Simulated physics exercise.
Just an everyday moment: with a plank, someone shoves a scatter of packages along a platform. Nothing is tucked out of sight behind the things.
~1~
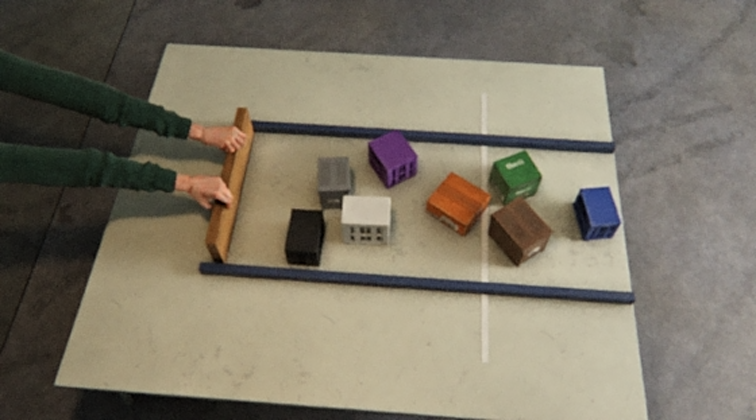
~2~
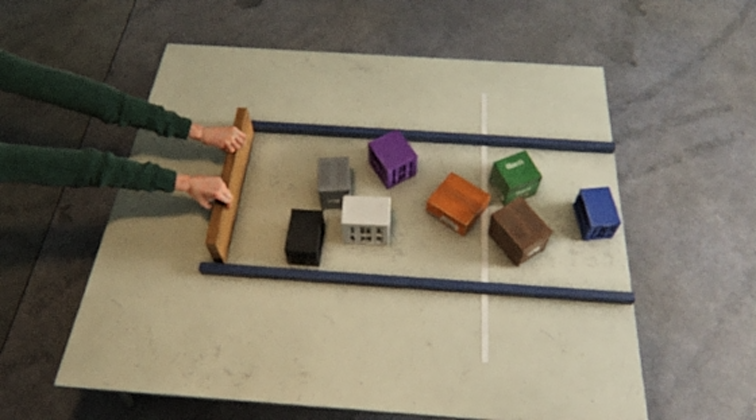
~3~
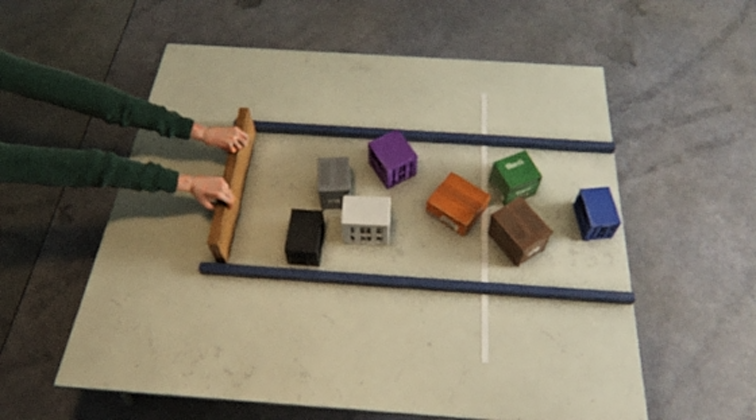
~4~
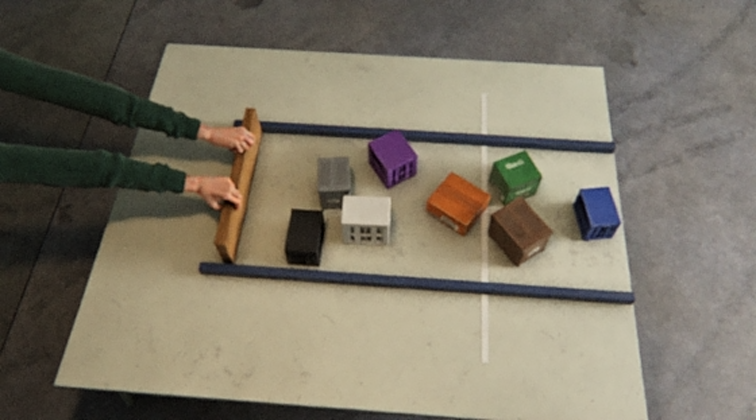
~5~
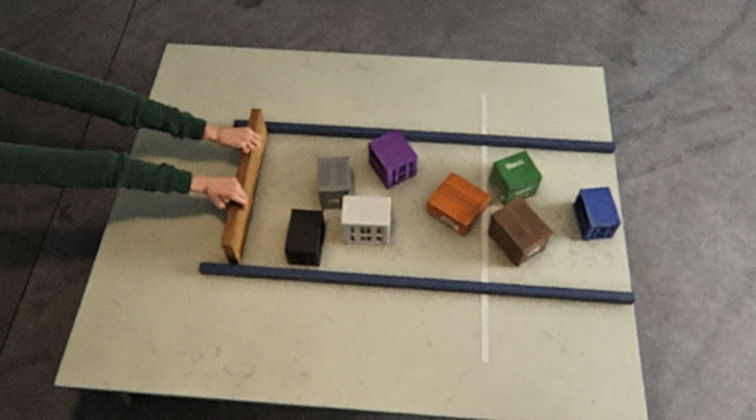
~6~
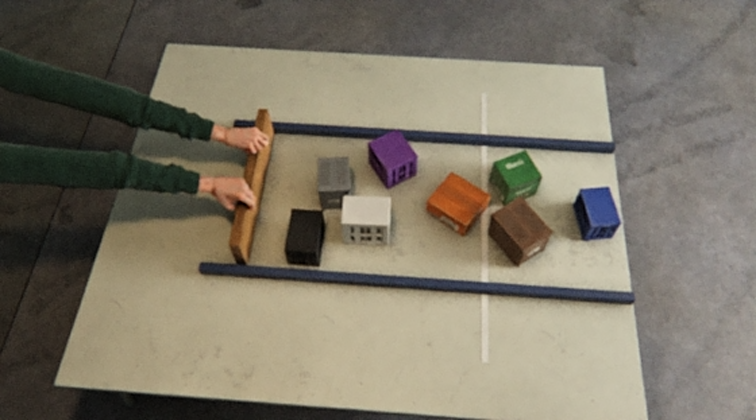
On a pale platform, two hands slide a wooden plank slightly right toward scattered, motionless crates.
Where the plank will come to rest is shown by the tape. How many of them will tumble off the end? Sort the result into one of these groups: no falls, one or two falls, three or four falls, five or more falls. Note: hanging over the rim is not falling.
No falls.
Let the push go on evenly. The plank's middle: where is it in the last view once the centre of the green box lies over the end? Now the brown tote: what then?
About (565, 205), and about (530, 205) for the other.
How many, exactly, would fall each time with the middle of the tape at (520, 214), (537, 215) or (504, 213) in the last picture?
Going through each try, you'd get 1, 2 and 0.
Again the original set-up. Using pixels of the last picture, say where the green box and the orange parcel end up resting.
Result: One at about (563, 165), the other at about (540, 202).
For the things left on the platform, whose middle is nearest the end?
The foremost one is the blue crate.
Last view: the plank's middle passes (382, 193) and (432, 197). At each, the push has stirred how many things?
At first I count 5, and then 7.
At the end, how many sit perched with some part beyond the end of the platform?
1, I think.
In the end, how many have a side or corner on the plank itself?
3 touch it.
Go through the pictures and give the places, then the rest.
The first picture shows blue crate (596, 214); brown tote (519, 233); green box (515, 178); plank (232, 184); tape (485, 212).
The second picture shows brown tote (519, 233); grey tote (335, 184).
The third picture shows green box (515, 178); orange parcel (458, 204).
The fourth picture shows blue crate (596, 214); black crate (306, 238).
The fifth picture shows brown tote (519, 233); white crate (366, 221).
The sixth picture shows blue crate (596, 214); brown tote (519, 233); green box (515, 178); plank (253, 185); tape (485, 212).
Soon after, none off yet; blue crate at rest near (596, 214); brown tote at rest near (519, 233); green box at rest near (515, 178).
In the end, the number that fall off is zero.
